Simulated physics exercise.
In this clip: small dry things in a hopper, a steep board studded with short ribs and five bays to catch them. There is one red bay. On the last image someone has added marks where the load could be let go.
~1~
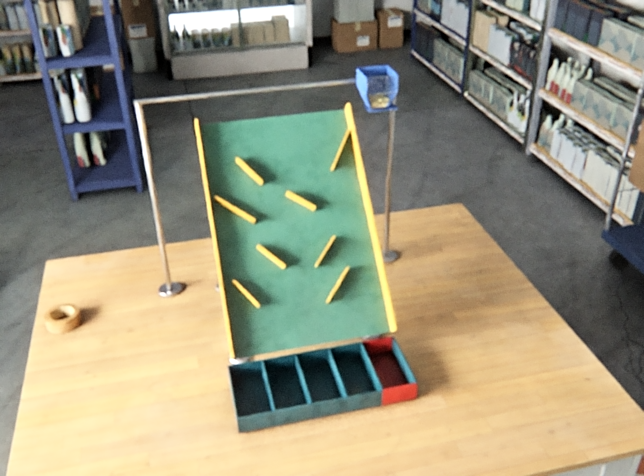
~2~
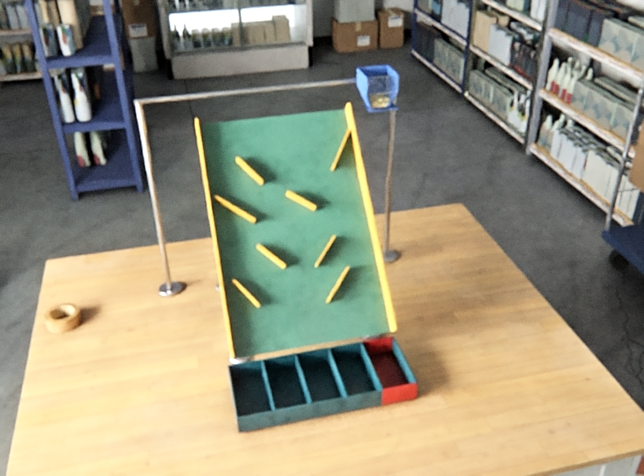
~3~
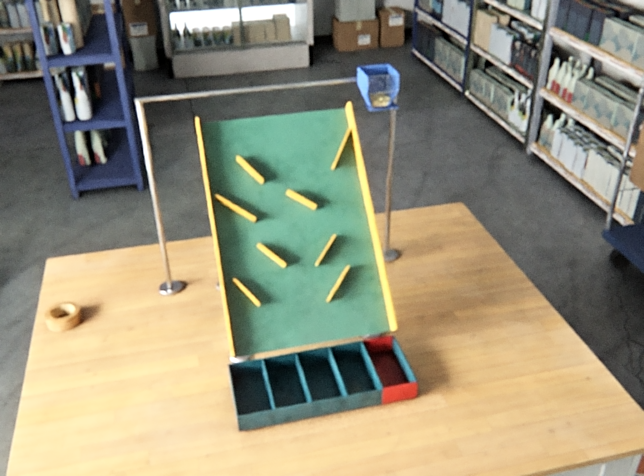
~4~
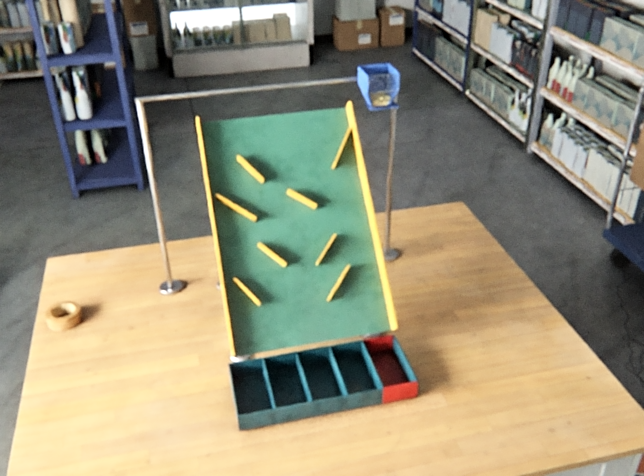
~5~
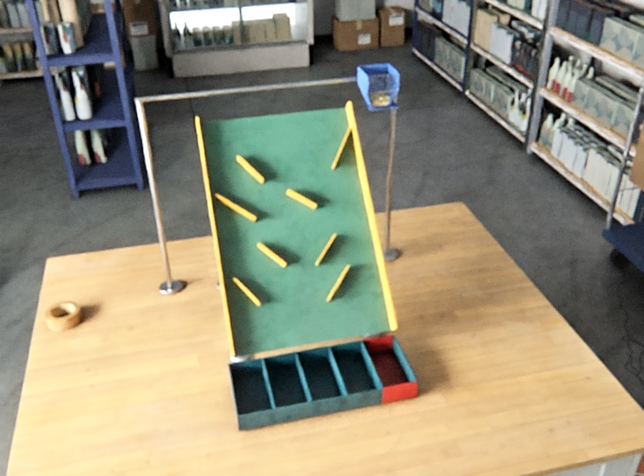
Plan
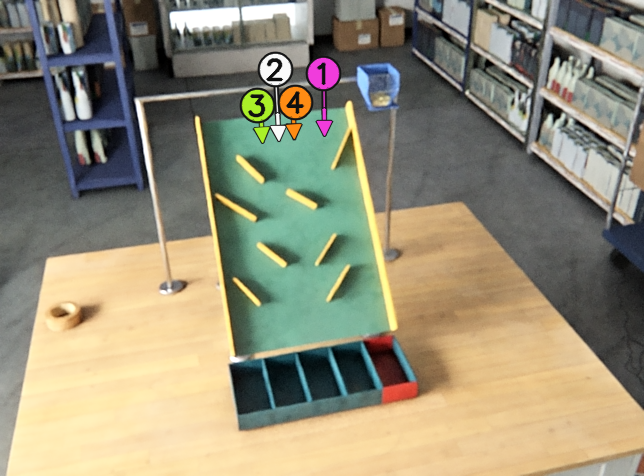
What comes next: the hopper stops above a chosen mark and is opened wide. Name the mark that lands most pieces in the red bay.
Use mark 4.
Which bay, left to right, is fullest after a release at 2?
The fifth from the left.
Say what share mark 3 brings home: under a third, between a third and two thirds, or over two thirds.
Under a third.
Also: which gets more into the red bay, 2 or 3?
That would be 2.
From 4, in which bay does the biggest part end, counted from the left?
It is the fifth one.
On the marked copy, mark 1 meets the board at (324, 130); mark 2 meets the board at (278, 135); mark 3 meets the board at (262, 137); mark 4 meets the board at (294, 133).
With 1, about a quarter in the red bay, about half in other bays, about a quarter outside the box.
With 2, about a third in the red bay, about a third in other bays, about a quarter outside the box.
With 3, about a quarter in the red bay, about half in other bays, about a quarter outside the box.
With 4, about two thirds in the red bay, about a quarter in other bays, a small part outside the box.
